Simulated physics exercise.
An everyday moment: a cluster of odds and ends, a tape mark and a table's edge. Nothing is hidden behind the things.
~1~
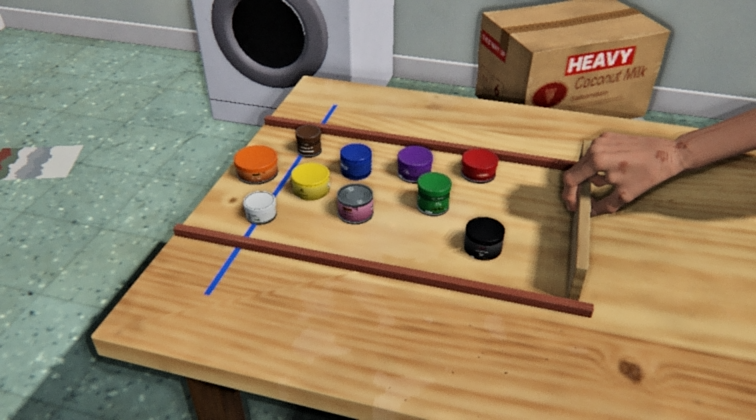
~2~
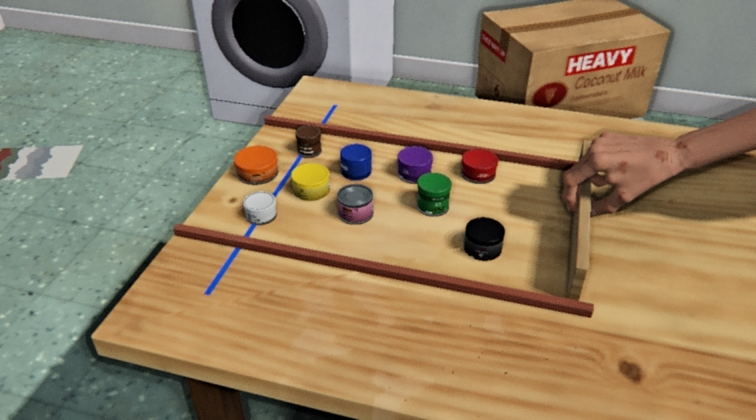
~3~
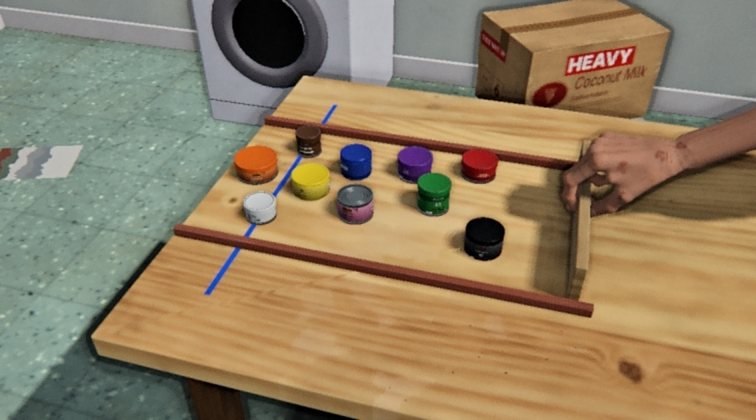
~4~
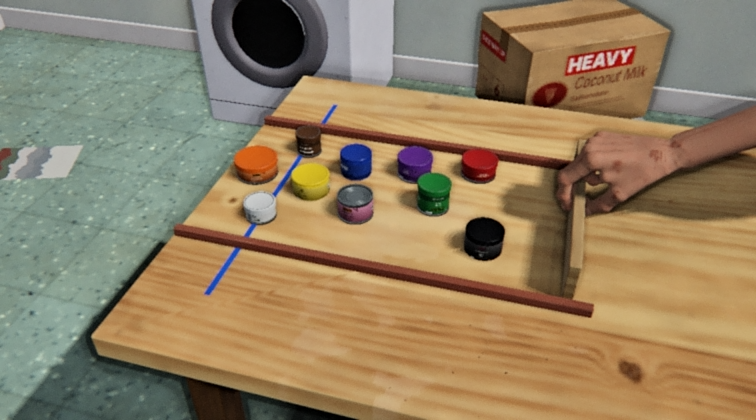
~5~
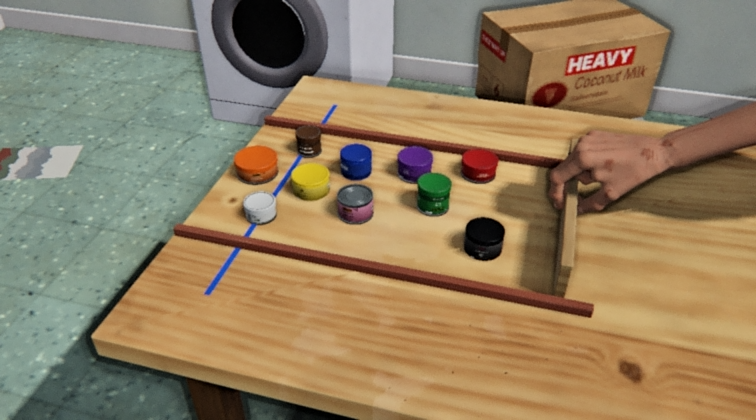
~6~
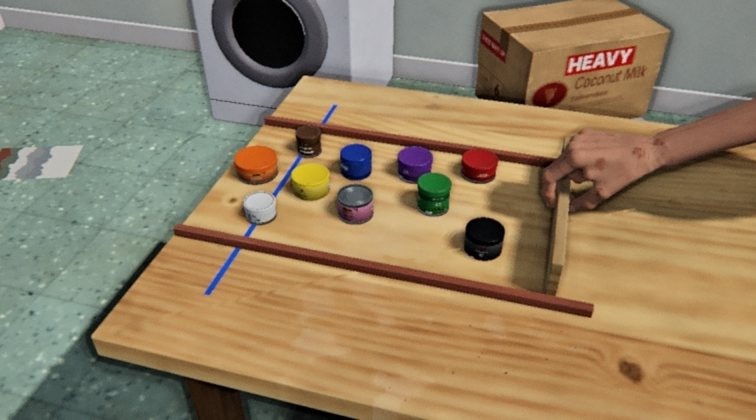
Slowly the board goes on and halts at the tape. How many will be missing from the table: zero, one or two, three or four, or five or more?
In the end the number that fall off is one or two.
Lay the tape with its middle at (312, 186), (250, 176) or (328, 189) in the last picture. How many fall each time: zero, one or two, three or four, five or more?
In that order: None; five or more; no fall at all.
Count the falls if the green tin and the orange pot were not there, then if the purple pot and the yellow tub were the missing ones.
Fallen: 0, and 0 in the other try.
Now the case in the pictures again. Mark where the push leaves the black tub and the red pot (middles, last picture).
Near (239, 209) and (294, 134).
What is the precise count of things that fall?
Fallen: 1.
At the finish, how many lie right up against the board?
The number is 5.
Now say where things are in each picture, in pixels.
In the first frame, orange pot (257, 165); white tin (260, 208); brown tin (309, 141); board (581, 214); tape (283, 181).
In the second frame, white tin (260, 208); purple pot (415, 165).
In the third frame, brown tin (309, 142); blue tub (356, 162).
In the fourth frame, orange pot (257, 165); pink pot (355, 204).
In the fifth frame, white tin (260, 208); black tub (484, 239).
In the sixth frame, orange pot (257, 165); white tin (260, 208); brown tin (309, 142); board (560, 210); tape (283, 181).
A little later, none off yet; orange pot at rest near (257, 165); white tin at rest near (260, 208); brown tin at rest near (309, 142).
When it is over, the number that fall off is one or two; down, orange pot.
